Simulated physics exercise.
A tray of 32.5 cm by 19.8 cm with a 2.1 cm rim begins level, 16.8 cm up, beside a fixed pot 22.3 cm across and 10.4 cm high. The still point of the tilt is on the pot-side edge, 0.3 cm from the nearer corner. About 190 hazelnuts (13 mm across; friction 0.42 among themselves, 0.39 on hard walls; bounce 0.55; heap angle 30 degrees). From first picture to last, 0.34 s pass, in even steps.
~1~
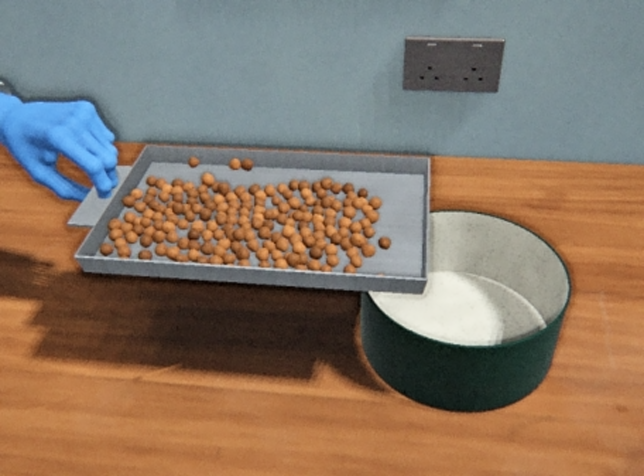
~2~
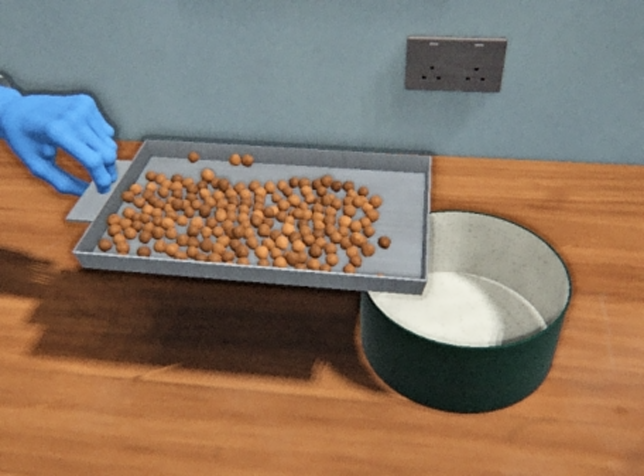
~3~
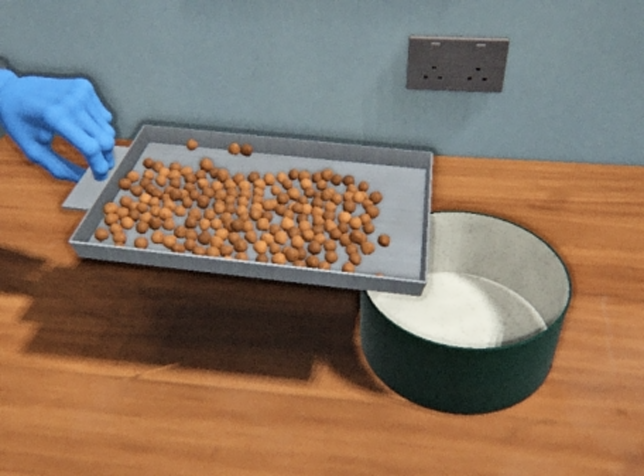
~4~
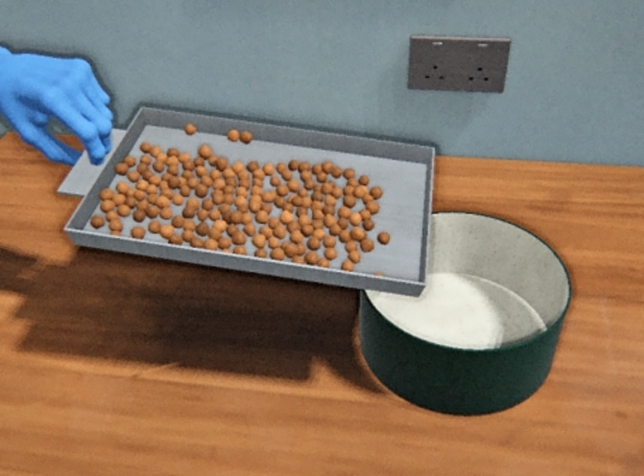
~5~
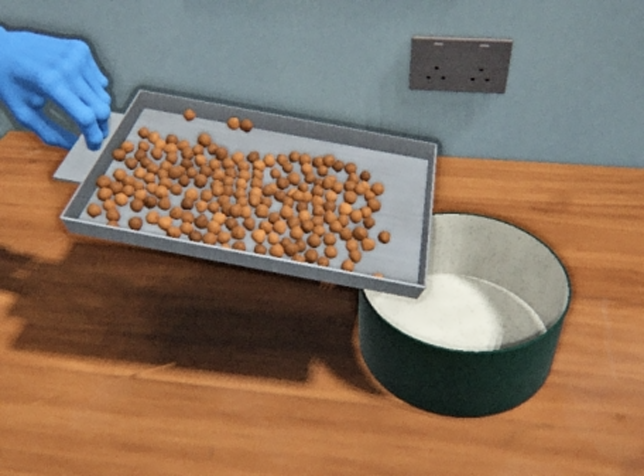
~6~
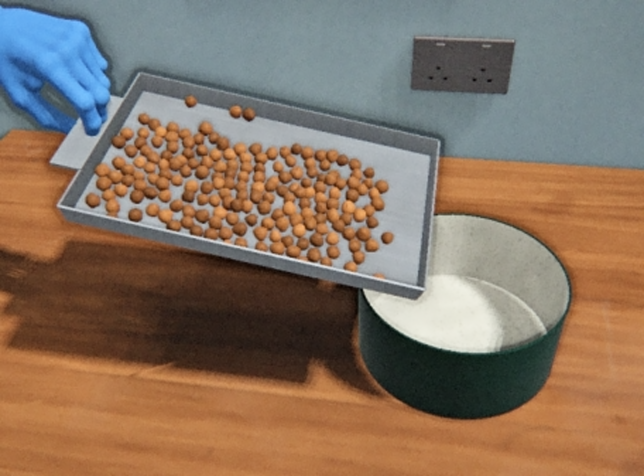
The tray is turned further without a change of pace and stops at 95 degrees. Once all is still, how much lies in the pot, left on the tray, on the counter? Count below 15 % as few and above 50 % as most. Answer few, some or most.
Pot few, tray few, counter most.
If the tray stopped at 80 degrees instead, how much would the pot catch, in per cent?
In that case some 10 per cent.
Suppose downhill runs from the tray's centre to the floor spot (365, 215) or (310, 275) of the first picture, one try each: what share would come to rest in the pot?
Some 100 and 0 per cent.
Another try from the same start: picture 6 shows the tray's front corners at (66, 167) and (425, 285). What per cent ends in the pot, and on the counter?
Pot 70, counter 30.
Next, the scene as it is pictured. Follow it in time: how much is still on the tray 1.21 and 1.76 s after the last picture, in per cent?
In turn: 100, 5.
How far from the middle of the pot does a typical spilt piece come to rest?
Roughly 24 cm.
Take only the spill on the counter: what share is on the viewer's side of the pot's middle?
Some 100 per cent.
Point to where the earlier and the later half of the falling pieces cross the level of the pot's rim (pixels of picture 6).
At about (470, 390), then at (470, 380).
Then, 0.72 s after the last picture, tilt 52 degrees; the tray holds 100 %, the pot 0 %.
Then, 1.21 s after the last picture, tilt 77 degrees; the tray holds 100 %, the pot 0 %.
Then, 1.76 s after the last picture, tilt 95 degrees; the tray holds 5 %, the pot 5 %.
In the end, pot 5 %, tray 0 %, counter 95 %.
